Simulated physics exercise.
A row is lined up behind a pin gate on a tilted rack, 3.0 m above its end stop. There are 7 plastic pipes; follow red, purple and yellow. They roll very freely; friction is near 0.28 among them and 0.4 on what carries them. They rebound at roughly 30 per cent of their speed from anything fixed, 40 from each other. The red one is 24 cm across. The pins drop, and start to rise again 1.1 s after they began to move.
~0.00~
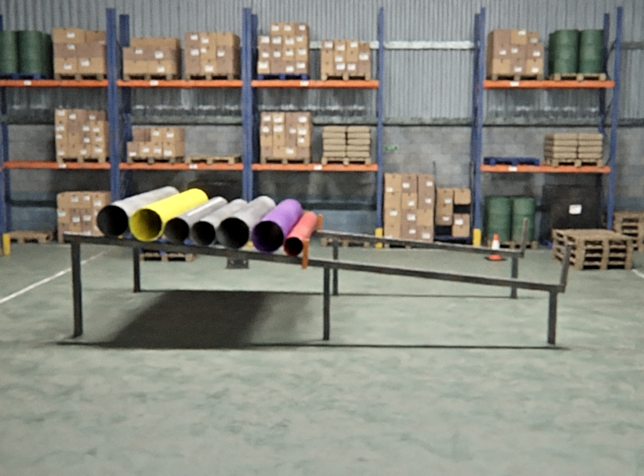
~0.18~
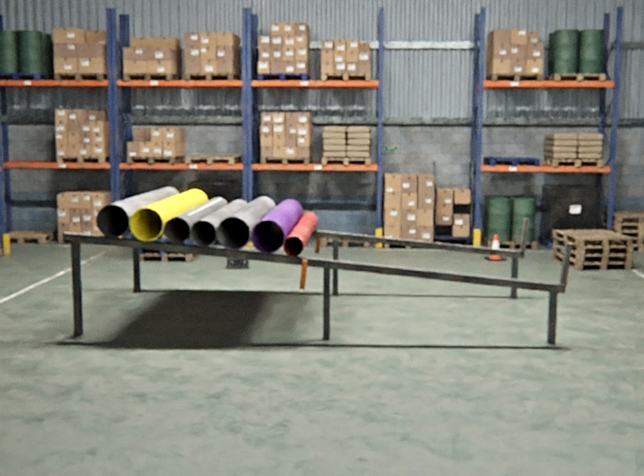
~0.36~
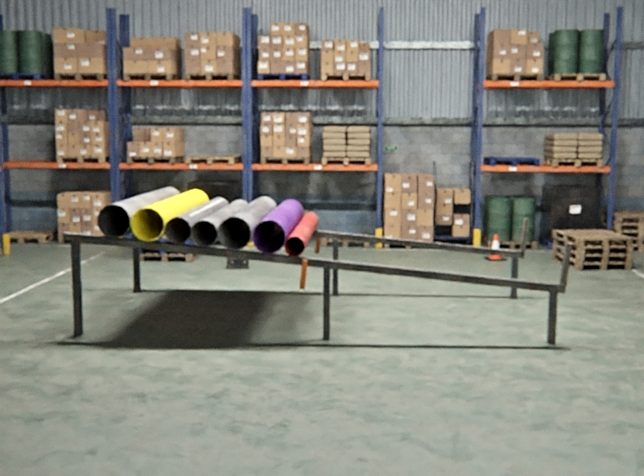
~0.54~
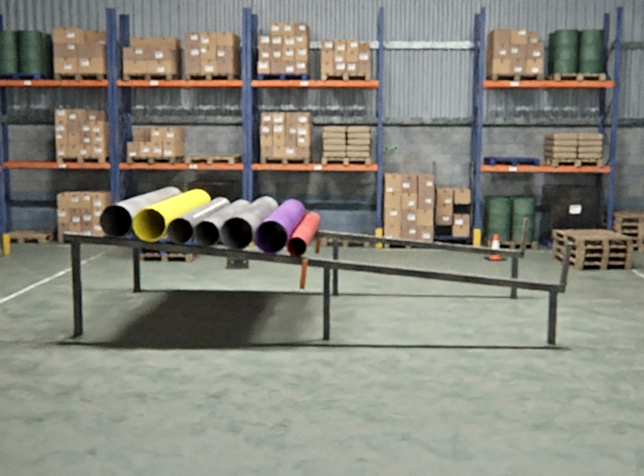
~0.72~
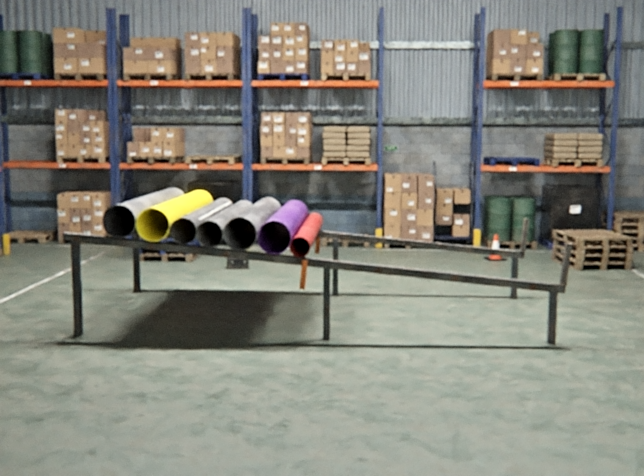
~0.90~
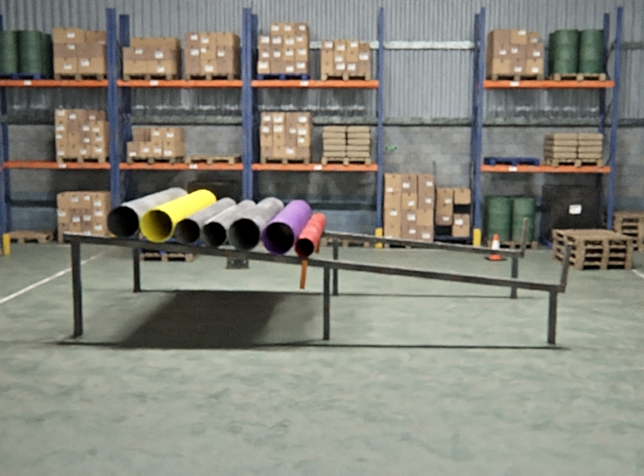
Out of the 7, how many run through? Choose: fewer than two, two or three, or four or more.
The answer is fewer than two, which leaves 6 of 7.
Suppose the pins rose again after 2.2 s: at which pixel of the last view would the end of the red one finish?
Near (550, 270).
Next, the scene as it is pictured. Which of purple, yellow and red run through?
Purple is held back; yellow waits above the pins; red passes the pins.
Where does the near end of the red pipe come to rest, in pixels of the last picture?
Near (552, 274).
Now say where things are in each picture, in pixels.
The first picture shows red (293, 246), purple (267, 237), yellow (146, 224); pins up; the rack falls 5°.
The second picture shows red (293, 246), purple (268, 237), yellow (146, 224); pins down.
The third picture shows red (294, 247), purple (269, 237), yellow (147, 224); pins down.
The fourth picture shows red (297, 247), purple (271, 237), yellow (150, 225); pins down; the first has rolled 5 cm.
The fifth picture shows red (300, 247), purple (274, 238), yellow (153, 225); pins down; the first has rolled 10 cm.
The sixth picture shows red (304, 248), purple (278, 238), yellow (157, 225); pins down; the first has rolled 15 cm.
Then, 1.1 s in, red is on the rails, 5 cm below the pins, rolling right; purple is on the rails, 25 cm above the pins, rolling right; yellow is on the rails, 170 cm above the pins, rolling right; 1 below the pins.
Then, 1.2 s in, red is on the rails, 10 cm below the pins, rolling right; purple is on the rails, 20 cm above the pins, rolling right; yellow is on the rails, 165 cm above the pins, rolling right; 1 below the pins.
Then, 1.4 s in, red is in the air, 30 cm below the pins, rolling right; purple is in the air, 25 cm above the pins, rolling left; yellow is on the rails, 170 cm above the pins, rolling left; 1 below the pins.
In the end (4.0 s), red is on the rails, 285 cm below the pins; purple is on the rails, 25 cm above the pins; yellow is on the rails, 165 cm above the pins; 1 below the pins.
